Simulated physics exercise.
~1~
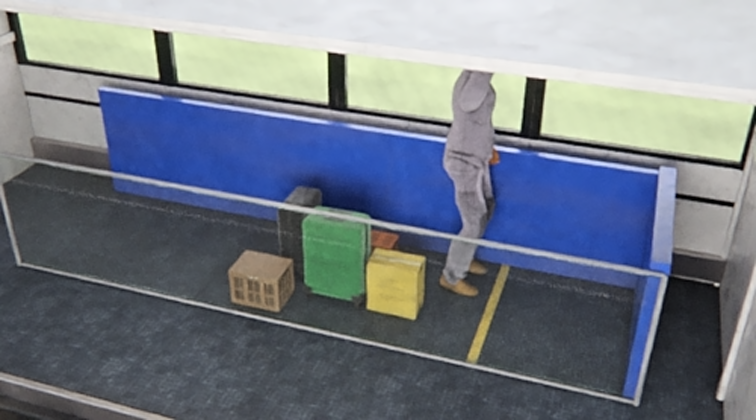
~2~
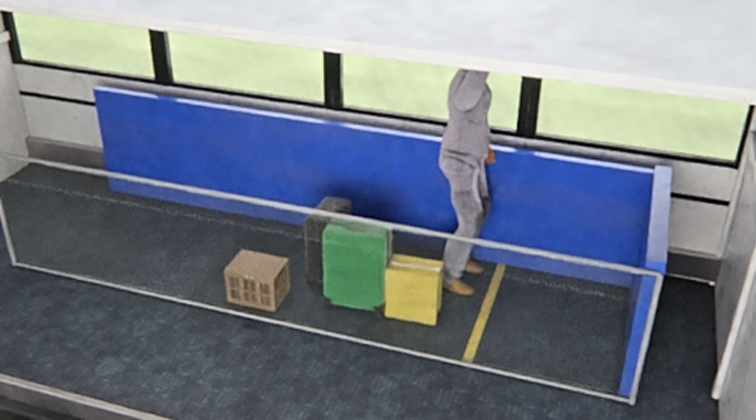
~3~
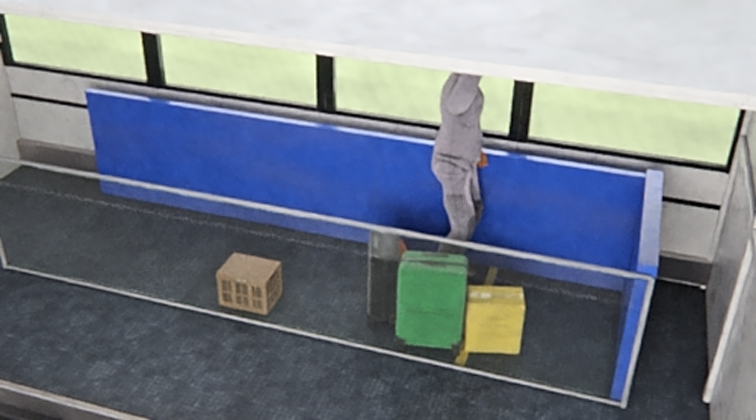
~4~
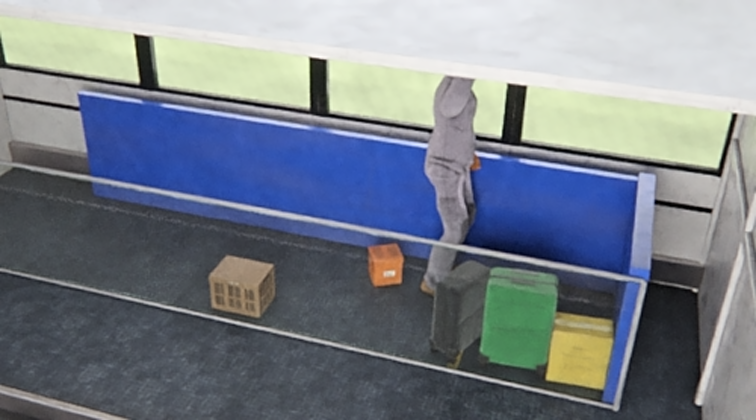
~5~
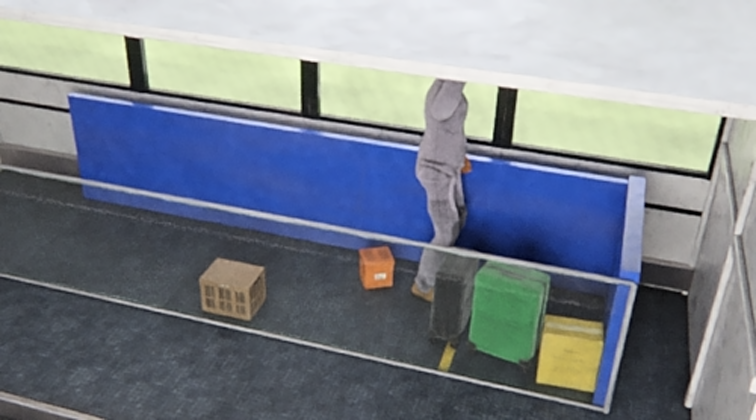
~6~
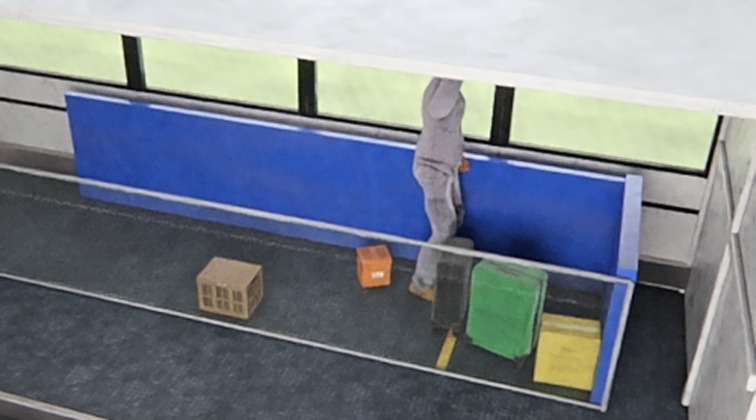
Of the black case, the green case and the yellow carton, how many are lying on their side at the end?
None of them are. The black case, the green case and the yellow carton are all still upright at the end.
